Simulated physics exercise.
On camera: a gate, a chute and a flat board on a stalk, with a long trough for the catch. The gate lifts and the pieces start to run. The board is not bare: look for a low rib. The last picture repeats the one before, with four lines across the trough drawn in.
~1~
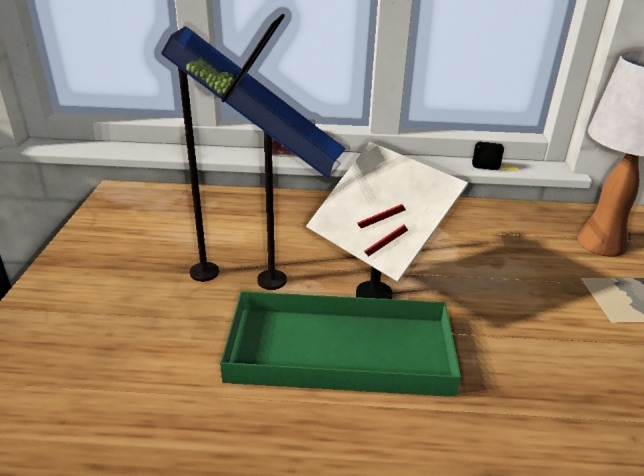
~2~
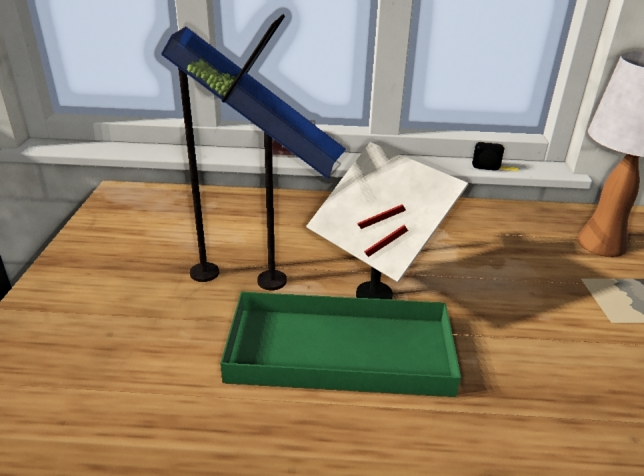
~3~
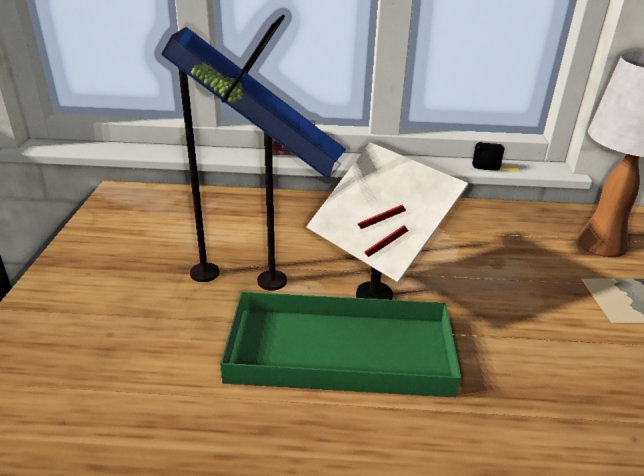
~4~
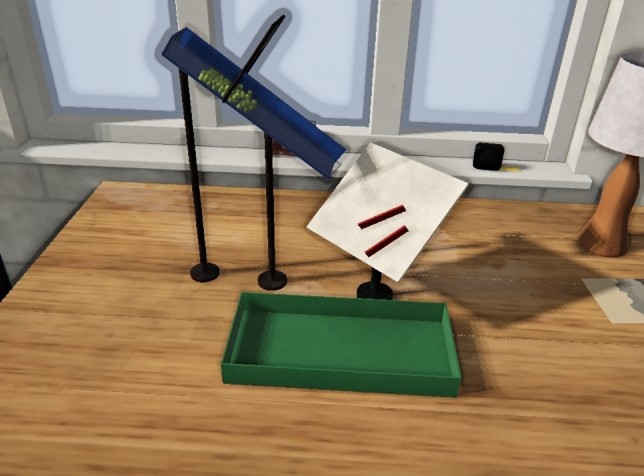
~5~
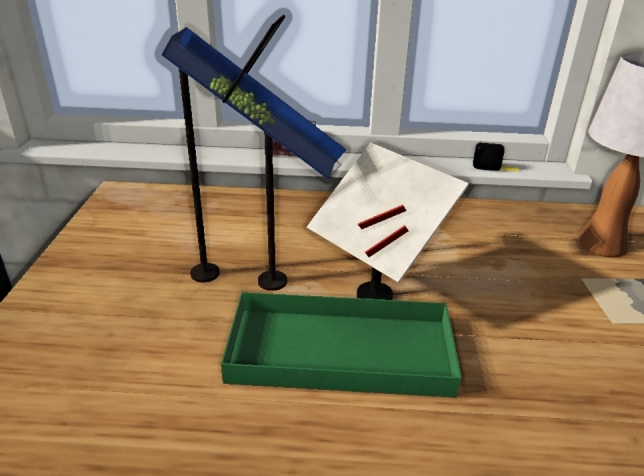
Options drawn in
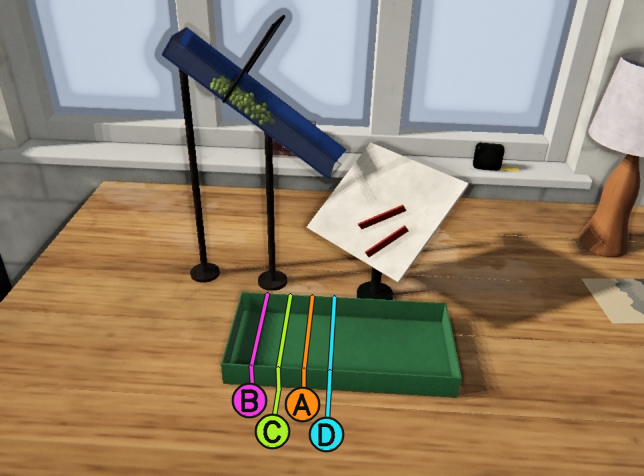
A cluster of small green pieces slid slowly down a tilted blue chute toward the right, passing beneath a raised black gate, while the pale board with two red ribs and the empty green trough stayed still.
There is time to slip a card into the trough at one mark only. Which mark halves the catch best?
A works best here.
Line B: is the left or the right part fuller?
More lands on the right.
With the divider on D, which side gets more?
Left.
On the marked copy, line A crosses the front rim at (304, 369); line B crosses the front rim at (251, 366); line C crosses the front rim at (278, 367); line D crosses the front rim at (330, 370).
With A, of what is caught, roughly half on the left of the divider, roughly half on the right.
With B, of what is caught, not one piece on the left of the divider, every piece on the right.
With C, of what is caught, about a tenth on the left of the divider, the larger part on the right.
With D, of what is caught, almost all on the left of the divider, about a tenth on the right.
